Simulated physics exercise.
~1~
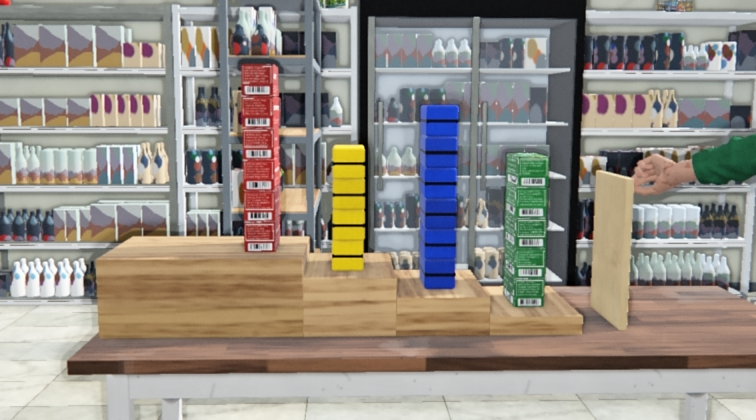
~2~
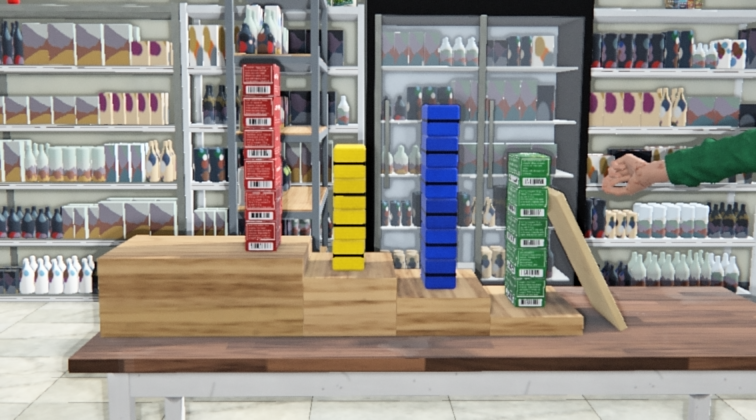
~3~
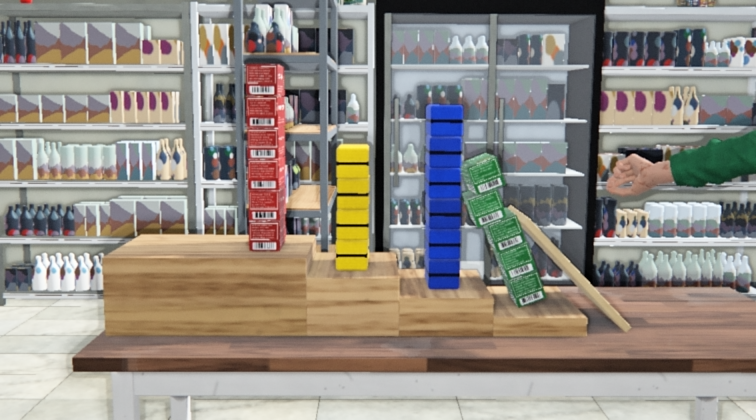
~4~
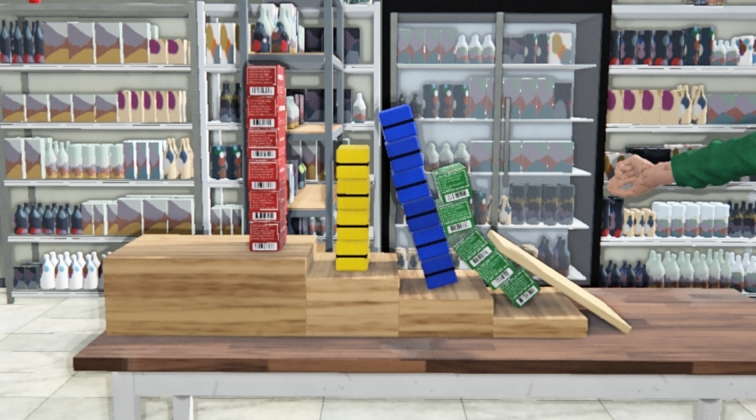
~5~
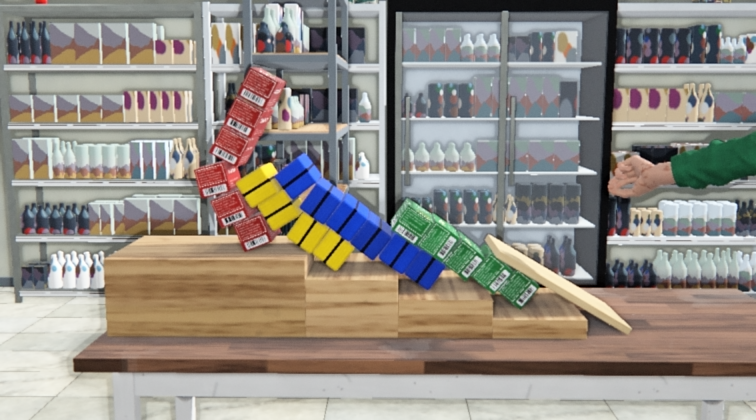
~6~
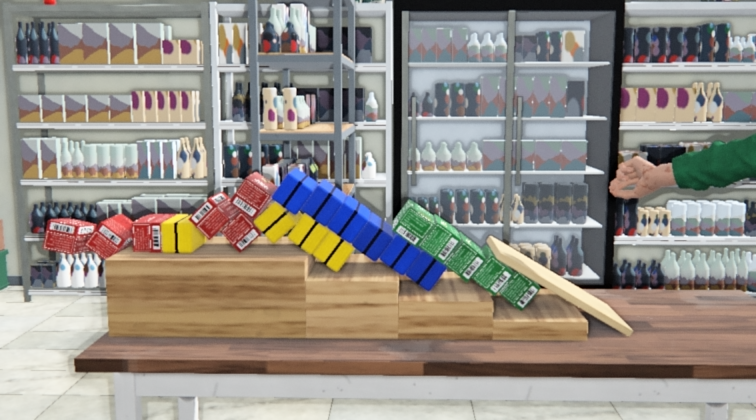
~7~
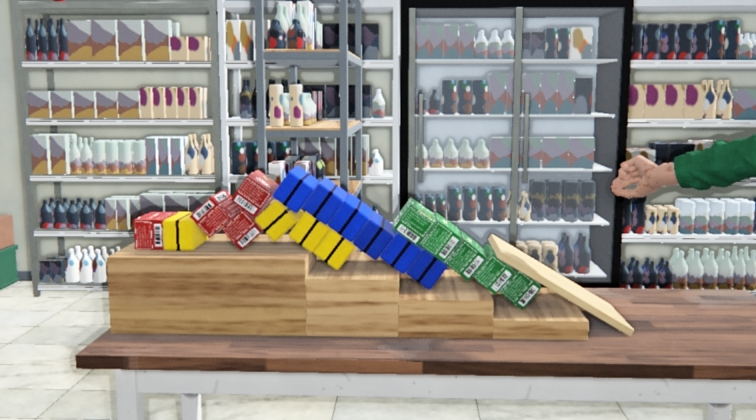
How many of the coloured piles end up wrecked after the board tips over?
All four piles are wrecked. The green, blue, yellow and red ones all end up toppled or slumped over the steps.
